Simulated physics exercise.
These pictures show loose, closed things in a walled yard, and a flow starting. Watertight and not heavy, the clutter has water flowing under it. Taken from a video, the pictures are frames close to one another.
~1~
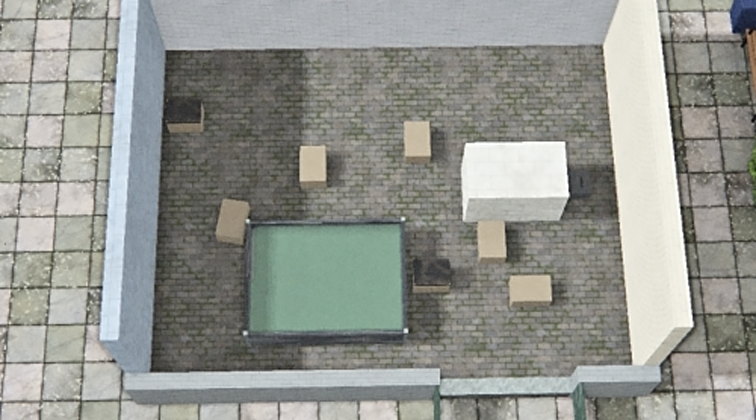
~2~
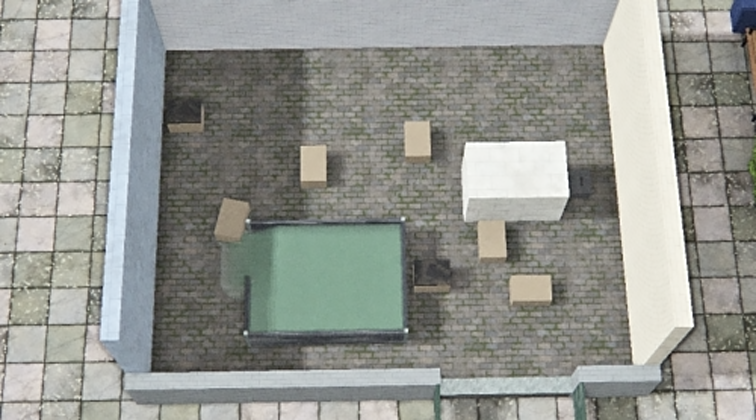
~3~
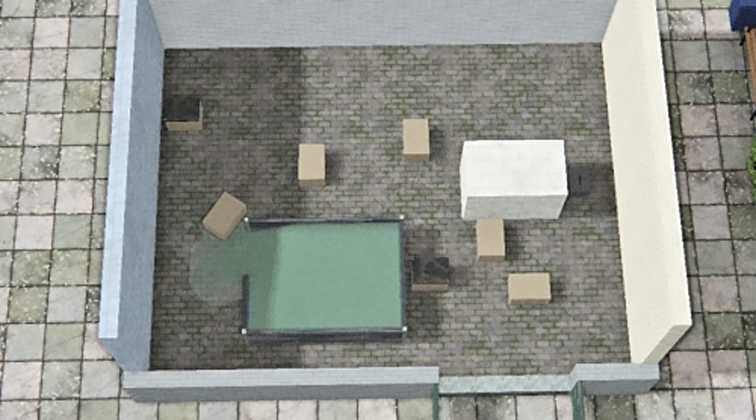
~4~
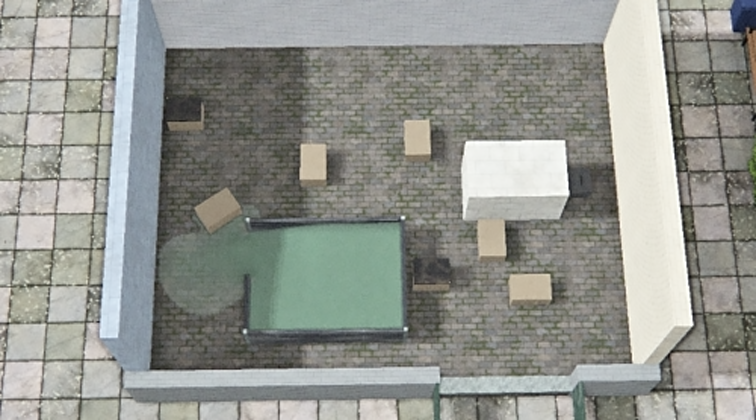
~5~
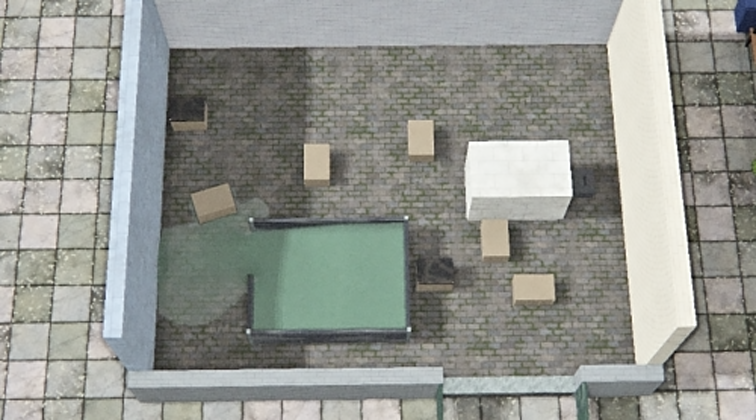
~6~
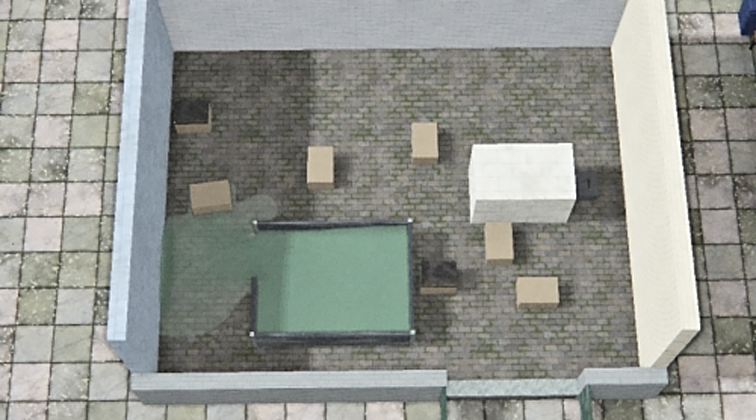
Green water spills from the left side of a dark-framed tank in a walled, brick-paved yard seen from high above. Tan crates, two darker boxes and a large white block stand around the tank, between a bluish wall at left and a cream wall at right. The water spreads to the left wall, the nearest crate turns and slides slightly left, and the view shifts faintly.
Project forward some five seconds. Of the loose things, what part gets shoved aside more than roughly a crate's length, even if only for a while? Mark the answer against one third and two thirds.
Fewer than a third of them.
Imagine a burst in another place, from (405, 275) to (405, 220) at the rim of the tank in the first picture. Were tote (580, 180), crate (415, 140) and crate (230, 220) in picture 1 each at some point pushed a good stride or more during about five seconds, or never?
Lab note - in sequence: Never that far; never that far; never that far.
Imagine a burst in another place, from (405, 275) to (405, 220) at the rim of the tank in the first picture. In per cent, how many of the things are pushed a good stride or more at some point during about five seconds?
Close to 40 in a hundred.
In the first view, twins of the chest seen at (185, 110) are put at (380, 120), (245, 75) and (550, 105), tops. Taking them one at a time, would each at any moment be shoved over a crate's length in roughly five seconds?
In sequence: Hardly budges; knocked well away; hardly budges.
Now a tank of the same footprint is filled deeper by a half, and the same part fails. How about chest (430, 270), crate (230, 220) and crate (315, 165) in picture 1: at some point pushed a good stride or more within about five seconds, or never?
Well, one by one: Not carried that far, carried that far, not carried that far.
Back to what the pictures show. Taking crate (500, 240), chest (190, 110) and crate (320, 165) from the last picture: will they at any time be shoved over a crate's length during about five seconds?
Note, listed order - never went far / moved a long way / never went far.
A moment on, 1 of 8 are well off their spots; 0 afloat.
Next, 2 of 8 are well off their spots; 1 afloat.
Later, 2 of 8 are well off their spots; 2 afloat.
In the end, 2 of 8 are well off their spots, and 2 have been at some point; 1 afloat.
